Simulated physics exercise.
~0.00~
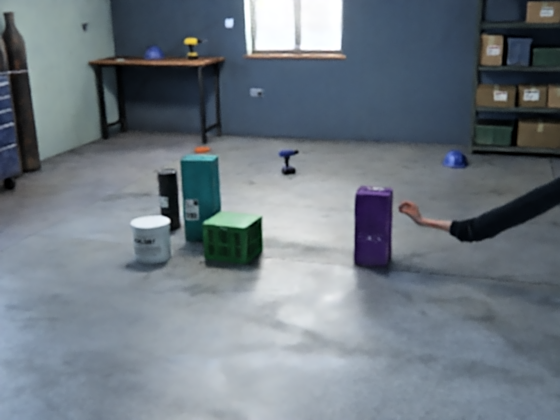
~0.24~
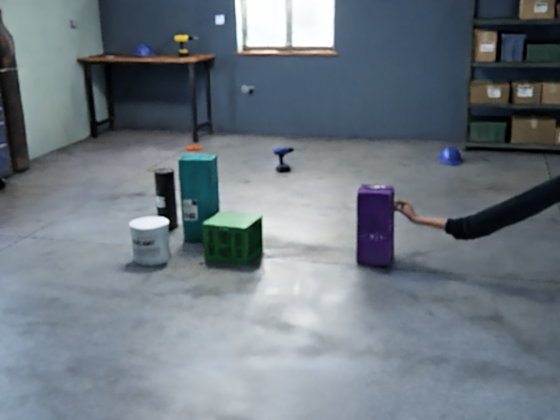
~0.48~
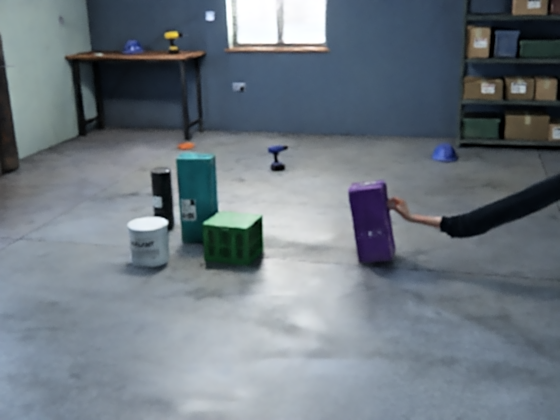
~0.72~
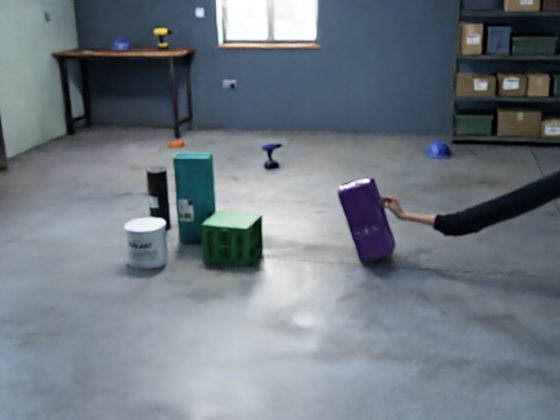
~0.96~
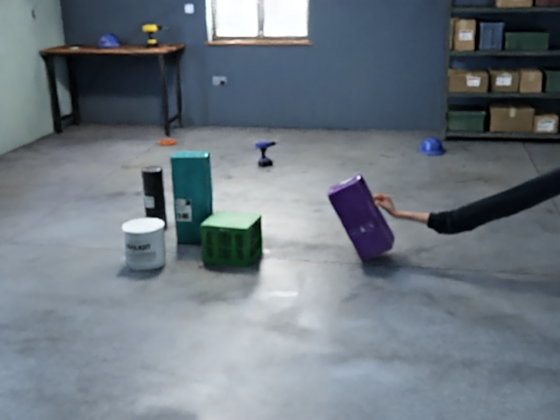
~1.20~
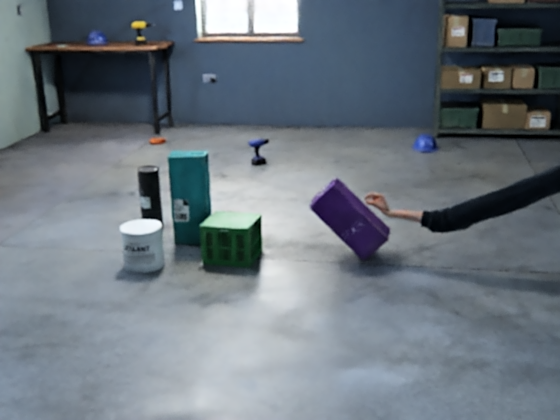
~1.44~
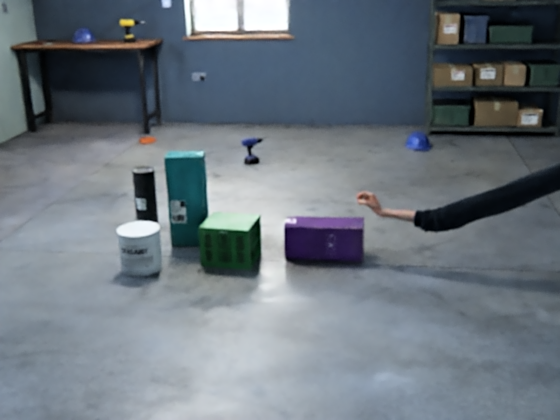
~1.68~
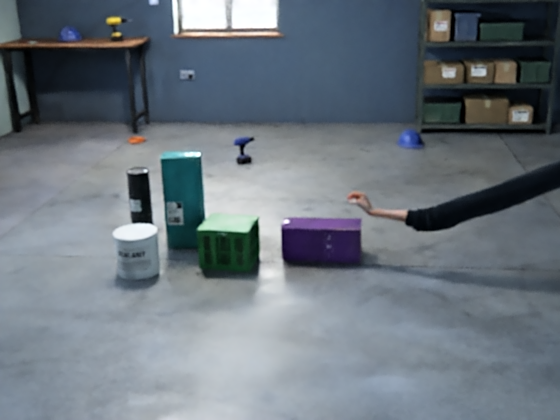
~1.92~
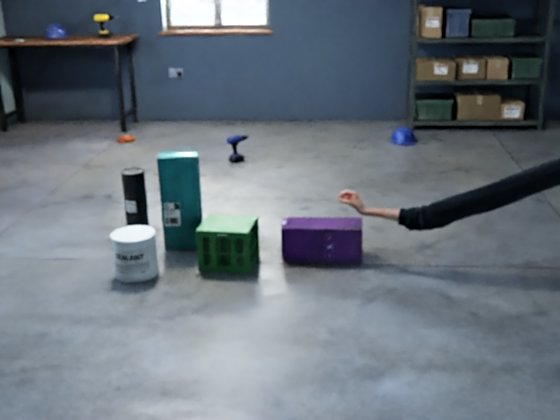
To begin with, a purple box stands upright on a grey workshop floor, with a white pail, a black canister, a tall turquoise box and a green crate grouped to its left. A hand reaches in from the right and touches the purple box near its top. The fingers push it to the left, and it begins to lean, tilting further and further as the hand follows. The box then tips over and lands on its side beside the green crate. It stays lying there, the hand hovering above, while the other objects remain standing in place.
